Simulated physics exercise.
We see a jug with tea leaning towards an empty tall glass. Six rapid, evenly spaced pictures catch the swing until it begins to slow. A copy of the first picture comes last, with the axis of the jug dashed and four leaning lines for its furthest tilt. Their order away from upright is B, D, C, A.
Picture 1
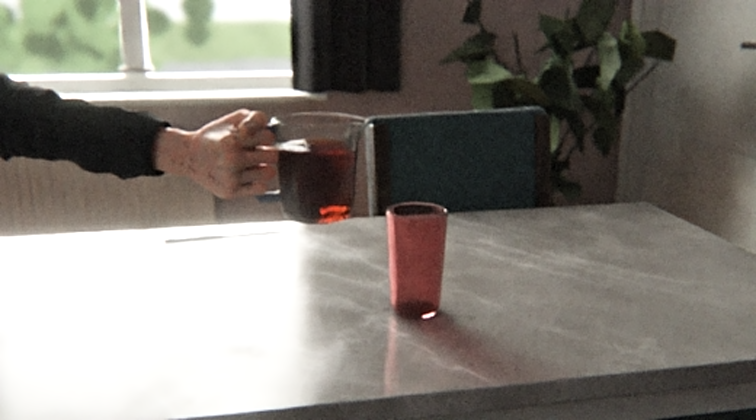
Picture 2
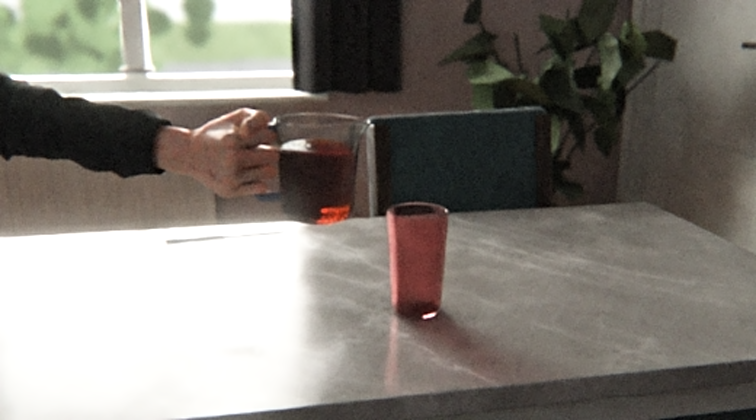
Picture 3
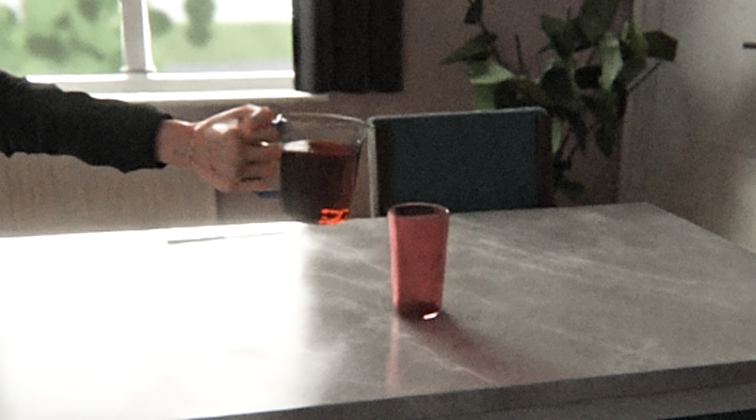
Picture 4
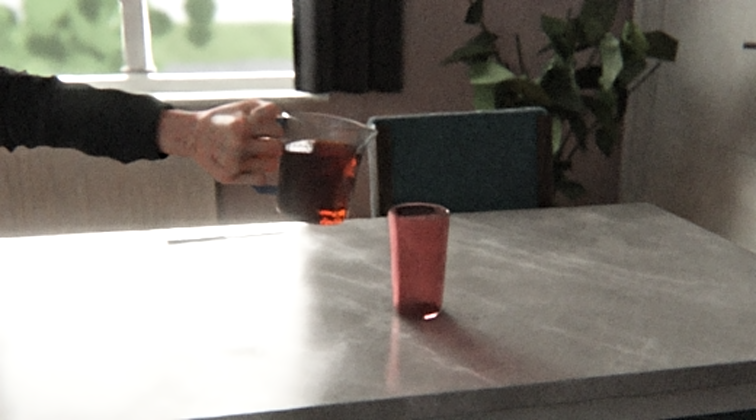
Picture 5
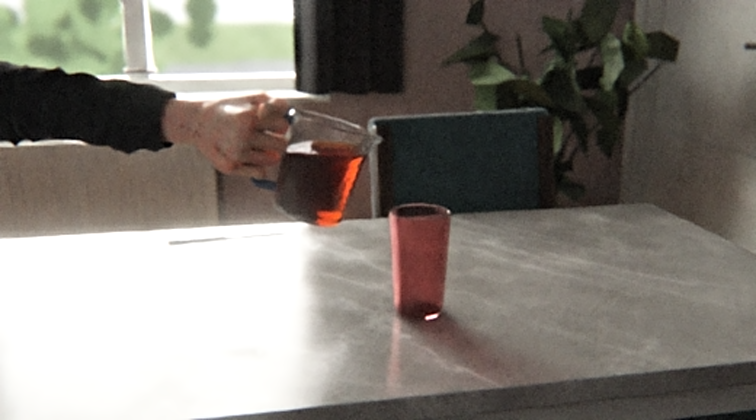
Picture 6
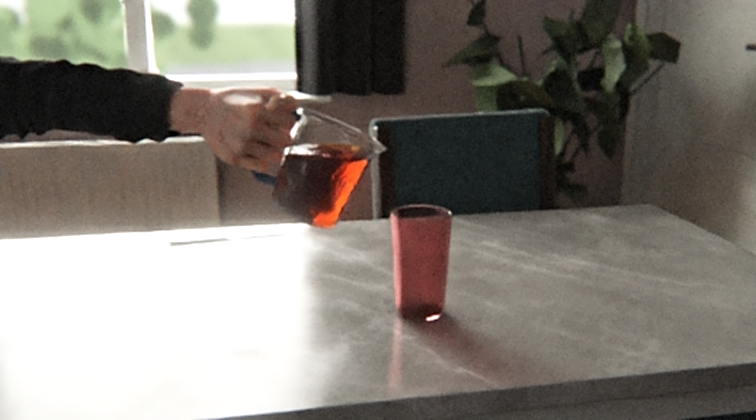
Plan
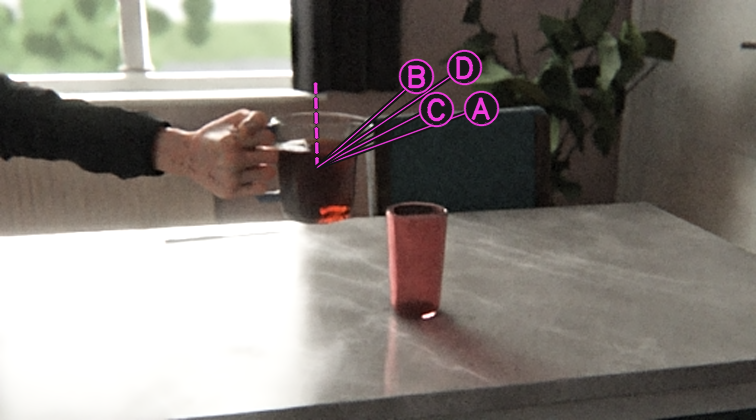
The footage shows a hand holding a glass jug of dark reddish tea beside a red tall glass on a grey table. The jug stays upright at first, then the hand gradually tilts it rightward, with no tea leaving it.
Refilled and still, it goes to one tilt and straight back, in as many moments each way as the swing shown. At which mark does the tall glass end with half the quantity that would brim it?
The answer is line C.
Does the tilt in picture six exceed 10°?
Yes, it does.
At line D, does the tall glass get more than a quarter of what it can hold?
Yes, it does.
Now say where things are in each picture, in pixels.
The first picture shows upright, lip at (368, 120); rim of the tall glass round (417, 210); nothing has left yet.
The second picture shows upright, lip at (370, 122); nothing has left yet.
The third picture shows tipped about 5°, lip at (373, 126); nothing has left yet.
The fourth picture shows tipped about 10°, lip at (377, 131); nothing has left yet.
The fifth picture shows tipped about 17°, lip at (382, 139); nothing has left yet.
The sixth picture shows tipped about 24°, lip at (386, 148); nothing has left yet.
On the marked copy, A at (465, 113); B at (405, 89); C at (420, 114); D at (449, 76).
With A, the tall glass ends with about 66 % of what it can hold.
With B, the tall glass ends with about 21 % of what it can hold.
With C, the tall glass ends with about 50 % of what it can hold.
With D, the tall glass ends with about 34 % of what it can hold.
